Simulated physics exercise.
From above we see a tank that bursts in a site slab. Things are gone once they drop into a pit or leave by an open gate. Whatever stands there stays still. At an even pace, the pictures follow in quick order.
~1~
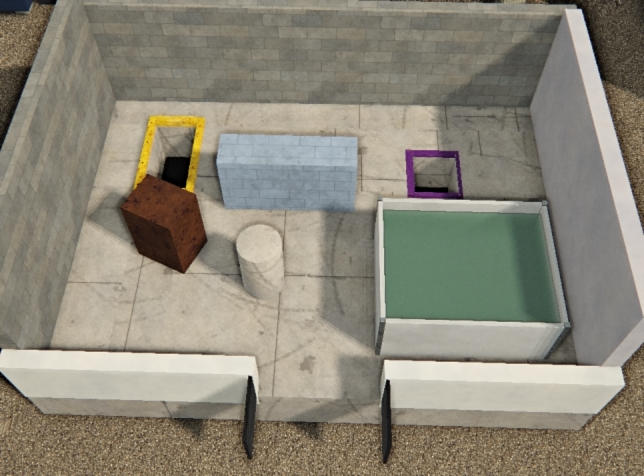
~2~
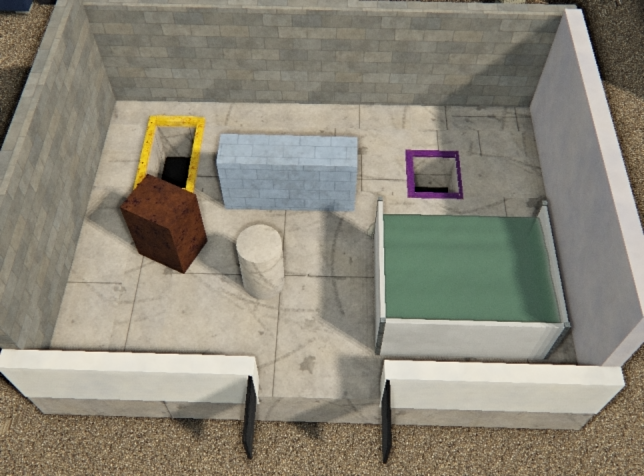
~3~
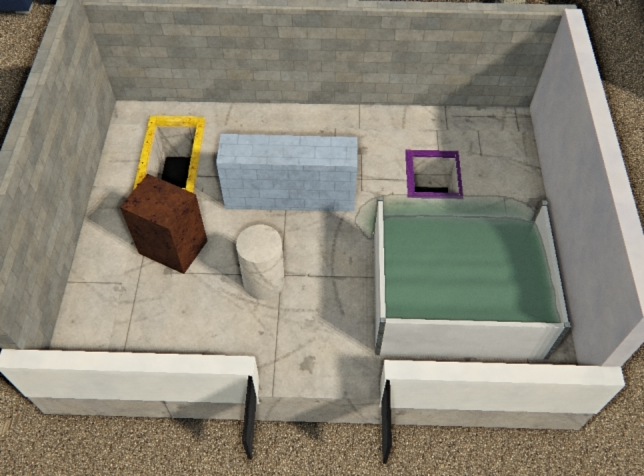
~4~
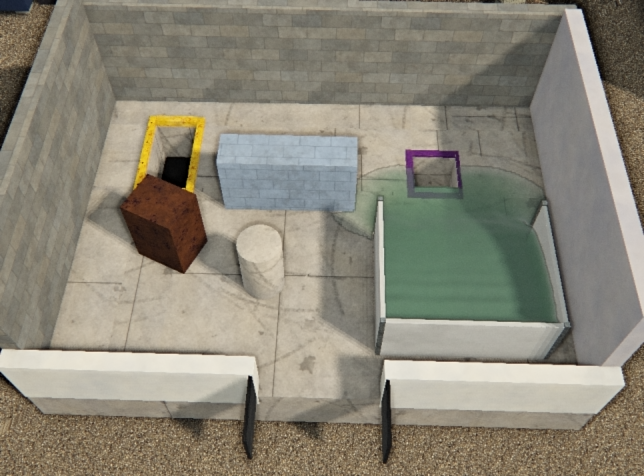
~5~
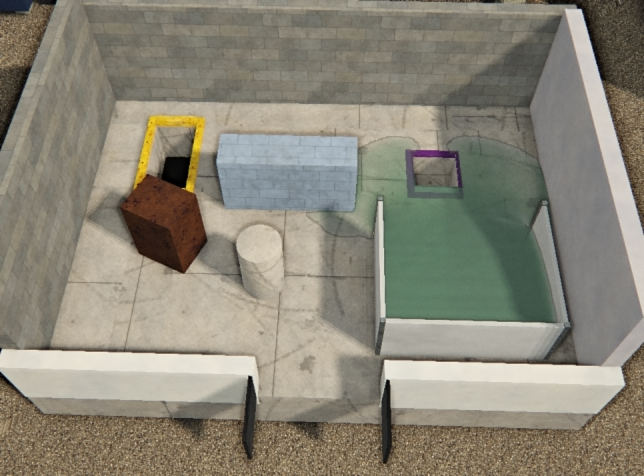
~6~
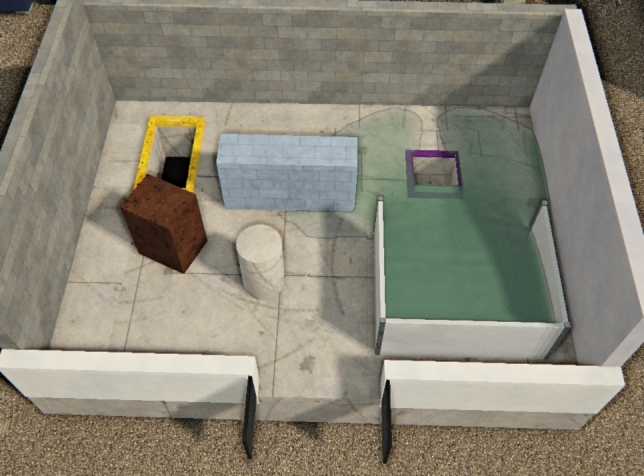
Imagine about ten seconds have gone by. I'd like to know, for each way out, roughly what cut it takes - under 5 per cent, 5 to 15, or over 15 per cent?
Result: The gate will take below five per cent, the purple pit will take beyond fifteen per cent, the yellow pit will take at least five but at most fifteen per cent.
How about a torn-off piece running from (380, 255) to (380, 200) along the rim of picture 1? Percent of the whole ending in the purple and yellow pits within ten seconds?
Approximately, purple takes 2 % and yellow takes 15 %.
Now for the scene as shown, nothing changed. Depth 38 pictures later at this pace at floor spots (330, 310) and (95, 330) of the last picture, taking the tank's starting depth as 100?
The first spot is at about 2 percent, the second at about 4 percent.
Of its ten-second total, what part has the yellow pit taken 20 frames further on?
I make it 25 per cent.
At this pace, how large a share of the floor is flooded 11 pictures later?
The answer is around 40 per cent.
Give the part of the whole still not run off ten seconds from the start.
That comes to around 38 in a hundred.
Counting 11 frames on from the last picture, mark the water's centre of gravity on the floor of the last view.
Centre point: Around (430, 198).
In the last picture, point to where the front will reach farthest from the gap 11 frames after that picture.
The farthest wet spot is near (157, 109).
A moment on, water covers 35 % of the floor; the gate 0 %, the purple pit 16 %, the yellow pit 0 %.
Next, water covers 40 % of the floor; the gate 0 %, the purple pit 26 %, the yellow pit 0 %.
Then, water covers 55 % of the floor; the gate 0 %, the purple pit 36 %, the yellow pit 2 %.
Later, water covers 80 % of the floor; the gate 0 %, the purple pit 45 %, the yellow pit 9 %.
In the end, water covers 95 % of the floor; the gate 2 %, the purple pit 49 %, the yellow pit 10 %.
